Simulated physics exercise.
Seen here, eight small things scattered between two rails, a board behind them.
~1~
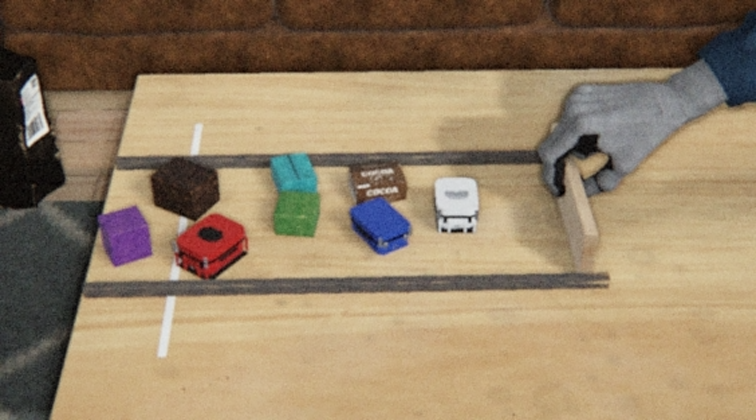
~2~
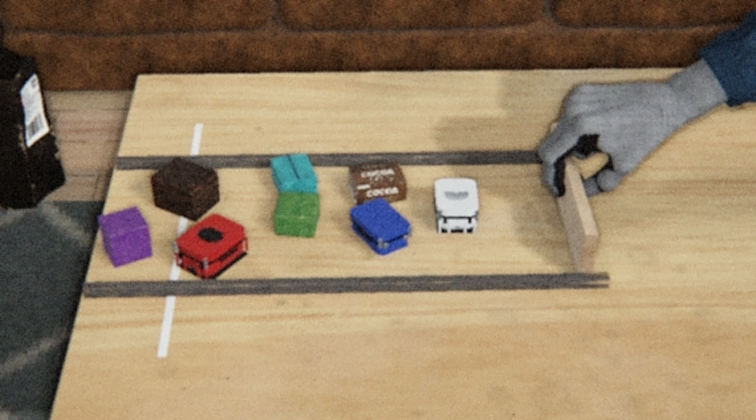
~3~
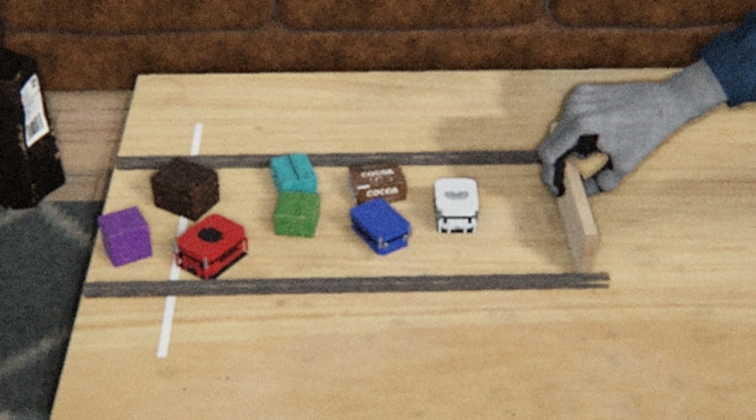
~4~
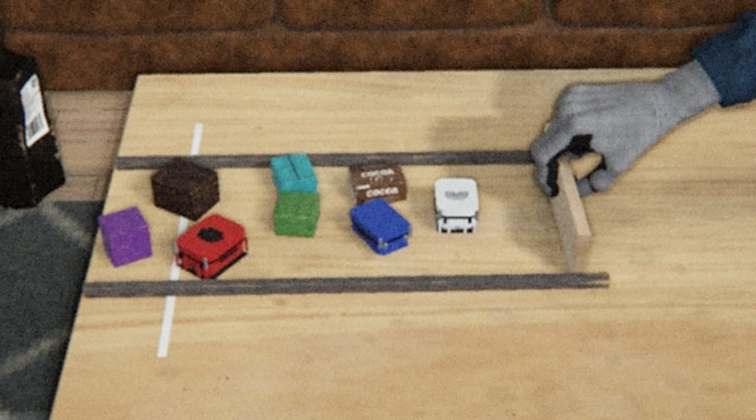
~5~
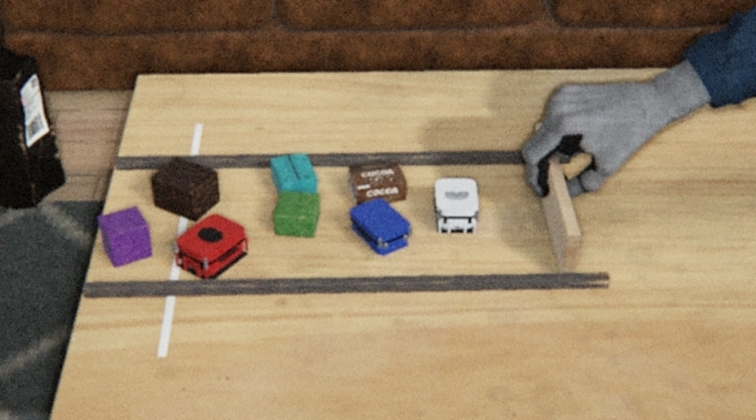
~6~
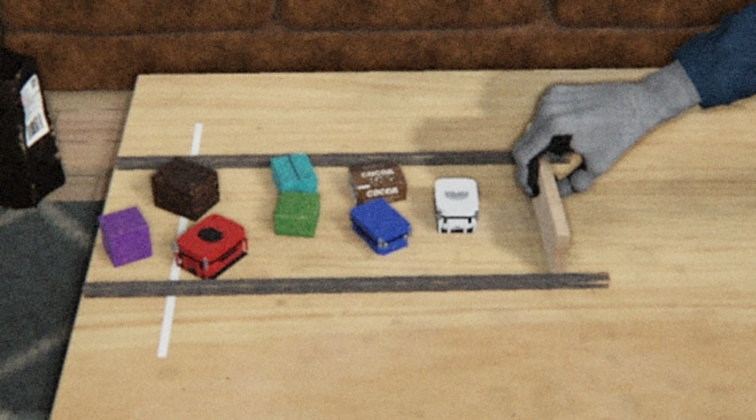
A gloved hand slides a wooden board slightly left toward eight small, still objects between rails.
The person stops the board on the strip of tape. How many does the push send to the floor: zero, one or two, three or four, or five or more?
The number that fall off is one or two.
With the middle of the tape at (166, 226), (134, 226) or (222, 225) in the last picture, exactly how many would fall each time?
Down on the floor: 4, 5 and 0.
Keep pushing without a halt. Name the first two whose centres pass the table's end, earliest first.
The order is the purple block, the black block.
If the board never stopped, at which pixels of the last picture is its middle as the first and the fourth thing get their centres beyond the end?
At (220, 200) for the first, at (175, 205) for the fourth.
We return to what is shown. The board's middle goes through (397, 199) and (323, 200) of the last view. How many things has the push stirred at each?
By then 3, and 5.
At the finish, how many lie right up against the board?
The number is 3.
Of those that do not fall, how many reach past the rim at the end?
2 of them.
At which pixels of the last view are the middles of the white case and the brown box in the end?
First (163, 212), then (163, 180).
Soon after, none off yet; purple block at rest near (126, 236); black block at rest near (186, 189); red case at rest near (212, 248).
In the end, the number that fall off is one or two; gone, black block and purple block.
